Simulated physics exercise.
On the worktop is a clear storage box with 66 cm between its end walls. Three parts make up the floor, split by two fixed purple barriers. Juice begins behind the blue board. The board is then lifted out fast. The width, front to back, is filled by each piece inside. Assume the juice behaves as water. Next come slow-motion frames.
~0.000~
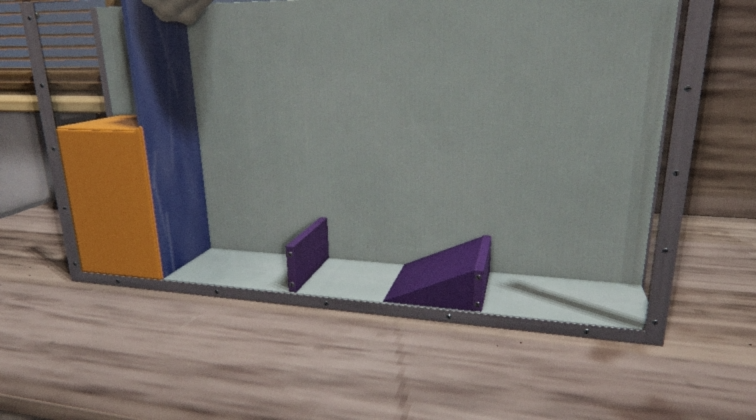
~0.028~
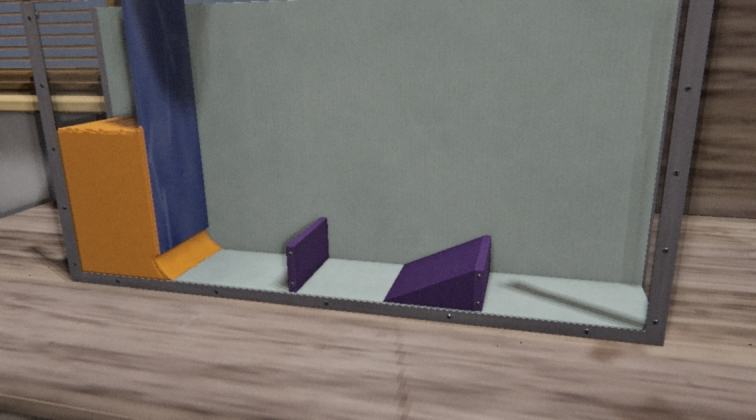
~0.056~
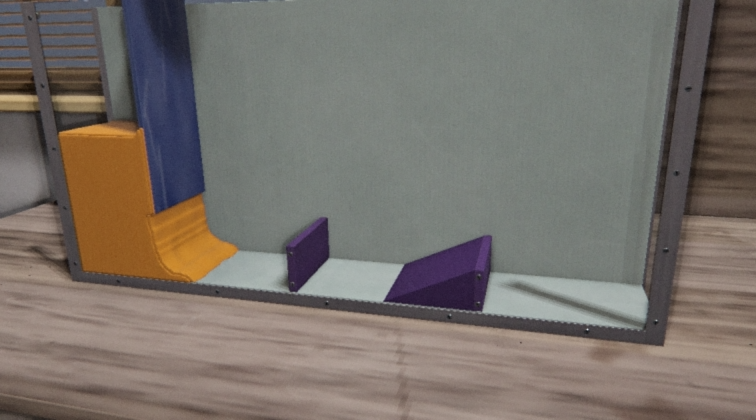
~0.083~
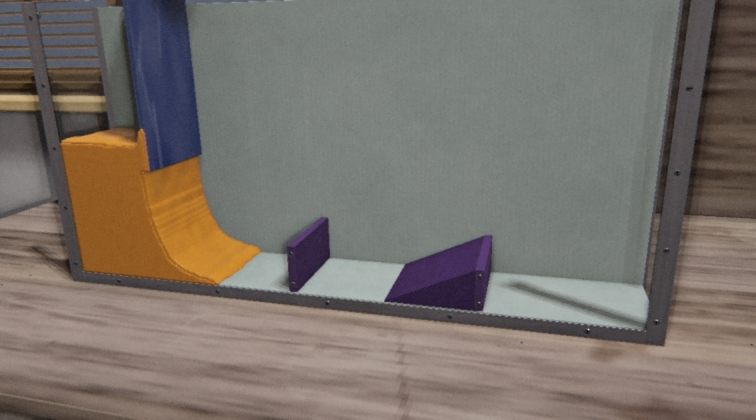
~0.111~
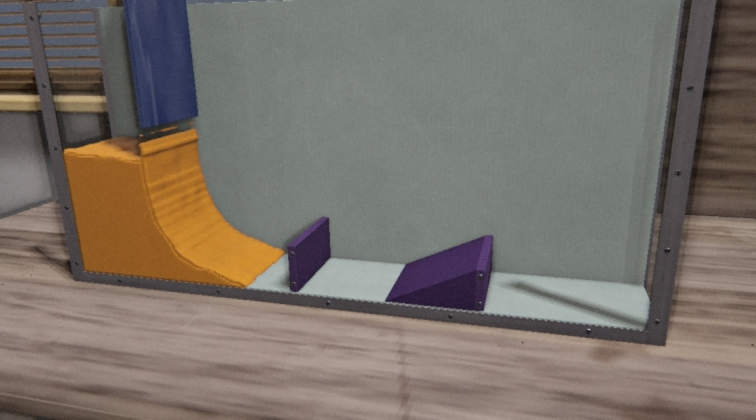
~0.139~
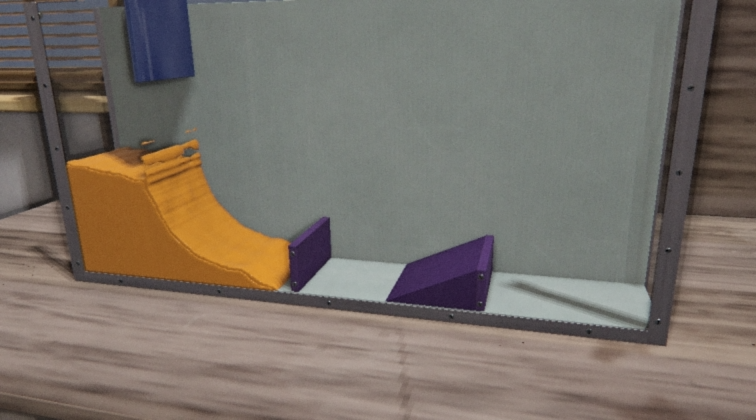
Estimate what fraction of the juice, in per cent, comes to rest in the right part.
The right part ends up with about 12 percent.
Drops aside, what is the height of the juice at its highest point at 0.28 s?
About 21.0 cm.
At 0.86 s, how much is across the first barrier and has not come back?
Roughly 40 per cent.
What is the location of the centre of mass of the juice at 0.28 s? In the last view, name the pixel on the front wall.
The centre of mass sits near (192, 243) on the front wall.
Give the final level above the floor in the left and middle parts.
The first one ends at 4.0 cm and the second at 4.0 cm.
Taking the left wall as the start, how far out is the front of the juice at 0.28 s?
Roughly 32 cm out.
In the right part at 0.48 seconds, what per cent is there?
Some 0 per cent.
After 0.28 s 12 per cent is beyond the first barrier and 0 beyond the second.
After 0.48 s 35 per cent is beyond the first barrier and 0 beyond the second.
After 0.86 s 40 per cent is beyond the first barrier and 10 beyond the second.
In the end the left part holds 58, the middle 30 and the right 12 per cent.
